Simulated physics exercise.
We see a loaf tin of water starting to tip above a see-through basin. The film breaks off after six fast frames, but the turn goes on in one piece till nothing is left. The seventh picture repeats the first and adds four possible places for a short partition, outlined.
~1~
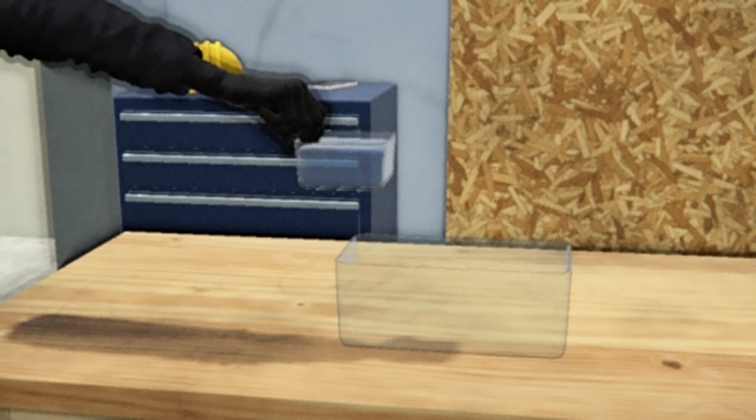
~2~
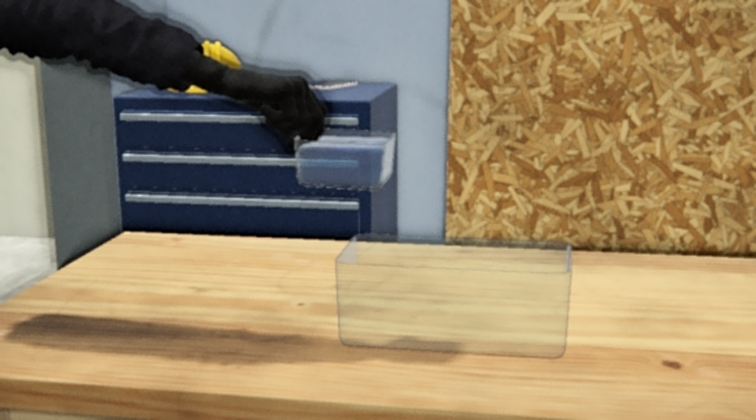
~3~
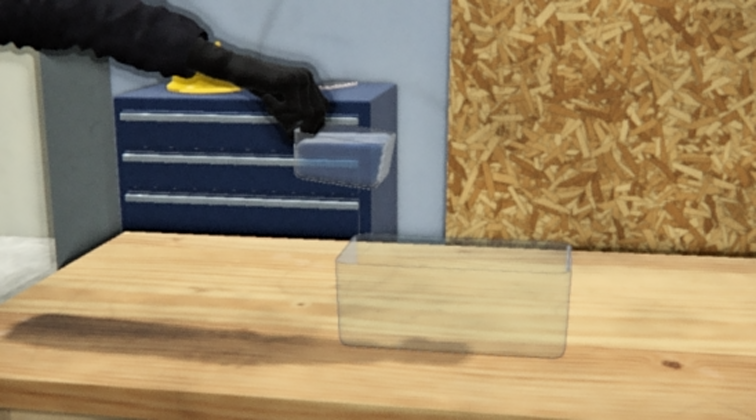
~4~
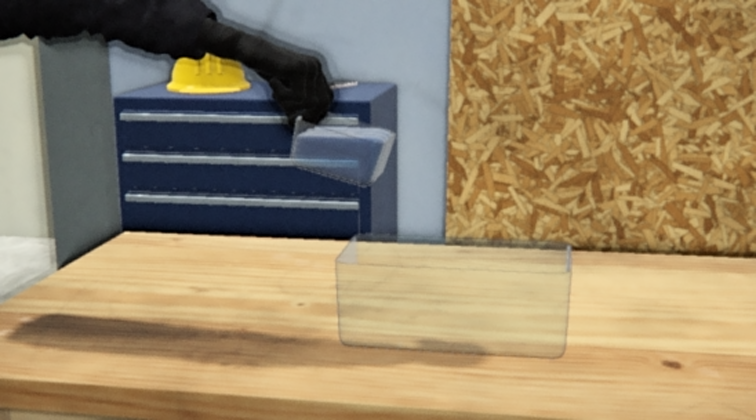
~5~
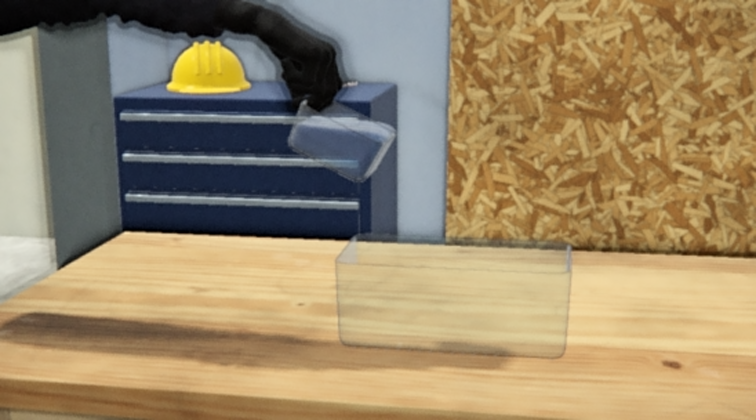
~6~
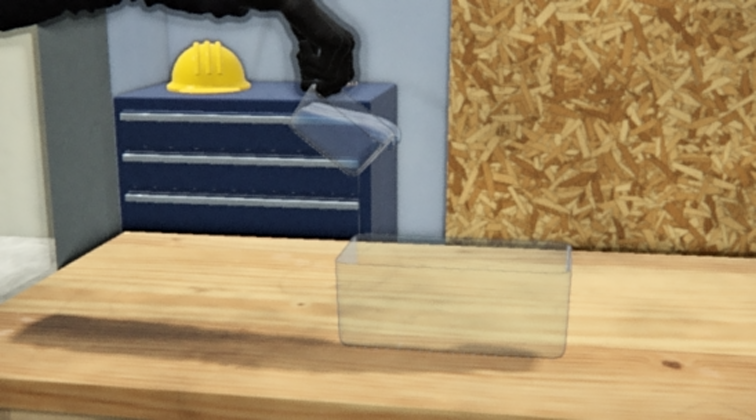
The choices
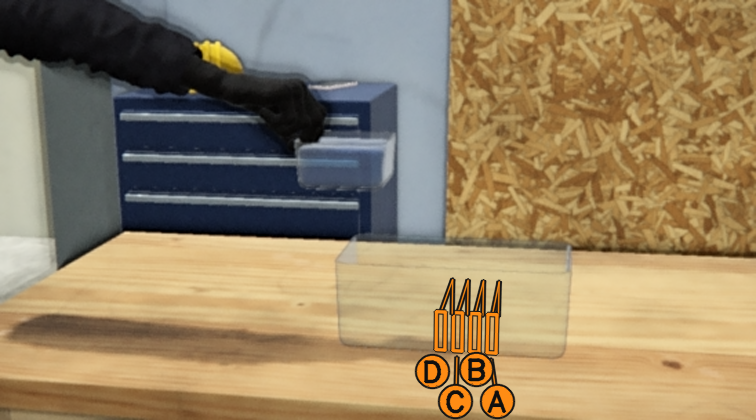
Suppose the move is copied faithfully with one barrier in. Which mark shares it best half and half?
The answer is place B.
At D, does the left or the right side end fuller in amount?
More ends on the right.
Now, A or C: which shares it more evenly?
C it is.
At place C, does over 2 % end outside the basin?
Yes.
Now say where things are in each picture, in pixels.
Upright, lip at (389, 138); basin from (339, 344) to (566, 357); nothing has left yet.
Upright, lip at (389, 138); nothing has left yet.
Tipped about 7°, lip at (389, 138); nothing has left yet.
Tipped about 15°, lip at (389, 138); water is over the lip, down to (389, 138).
Tipped about 26°, lip at (389, 138); water is over the lip, down to (389, 138).
Tipped about 38°, lip at (389, 138); water is over the lip, down to (392, 145).
On the marked copy, A at (491, 359); B at (473, 358); C at (456, 357); D at (439, 356).
If A is chosen, about 82 % ends left of the wall and 13 % right of it; 4 % is lost outside.
If B is chosen, about 49 % ends left of the wall and 45 % right of it; 6 % is lost outside.
If C is chosen, about 32 % ends left of the wall and 61 % right of it; 6 % is lost outside.
If D is chosen, about 18 % ends left of the wall and 76 % right of it; 6 % is lost outside.
